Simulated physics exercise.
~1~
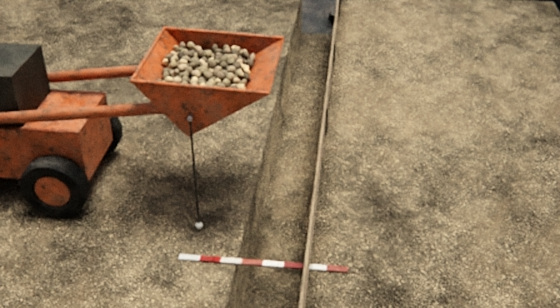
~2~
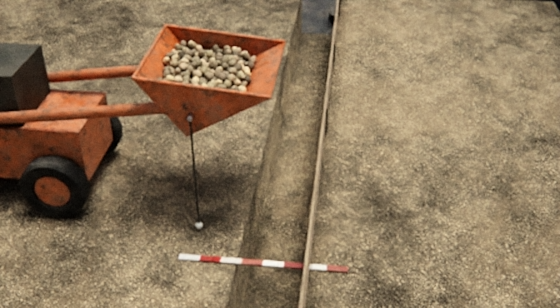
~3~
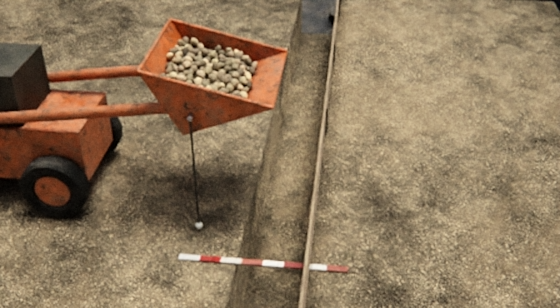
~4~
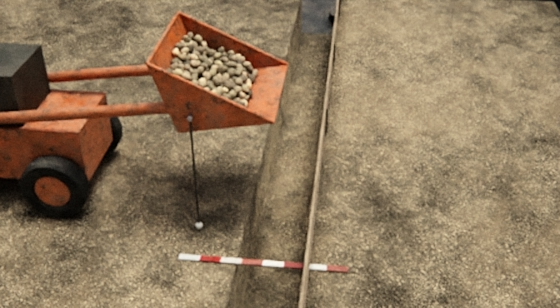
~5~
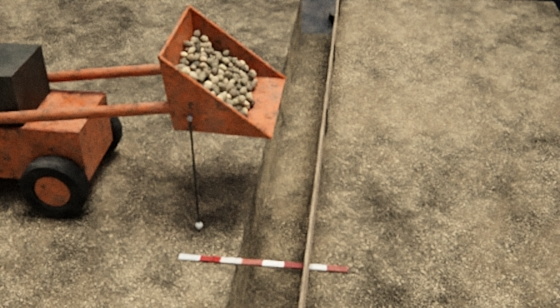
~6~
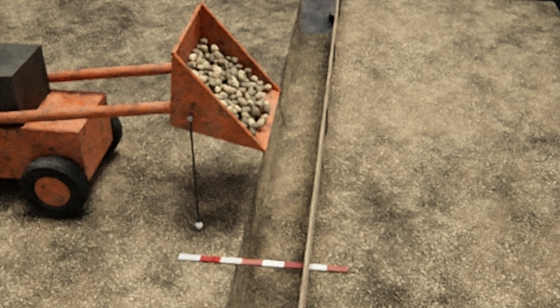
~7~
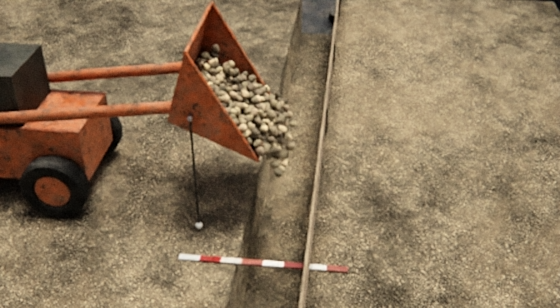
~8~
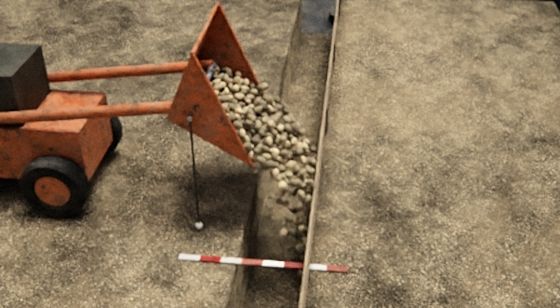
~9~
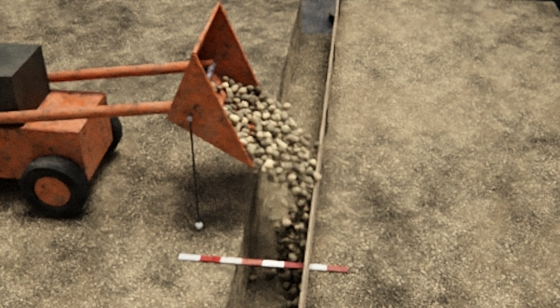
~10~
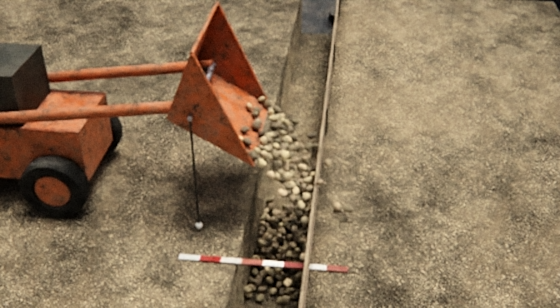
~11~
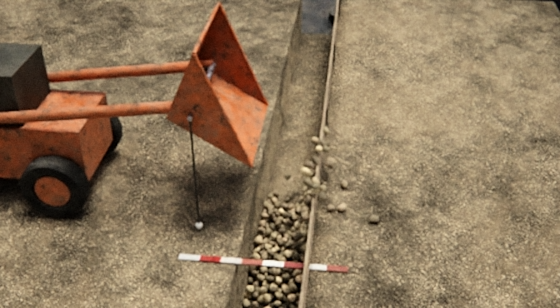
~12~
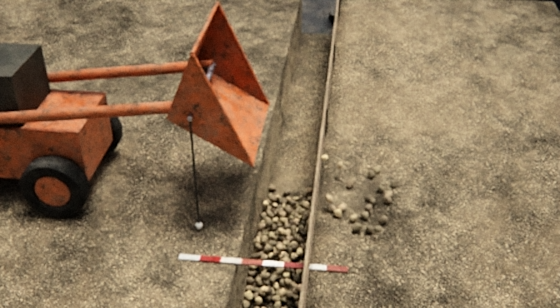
An orange loader tips its bucket, pouring stones into the trench, and a few land beyond.
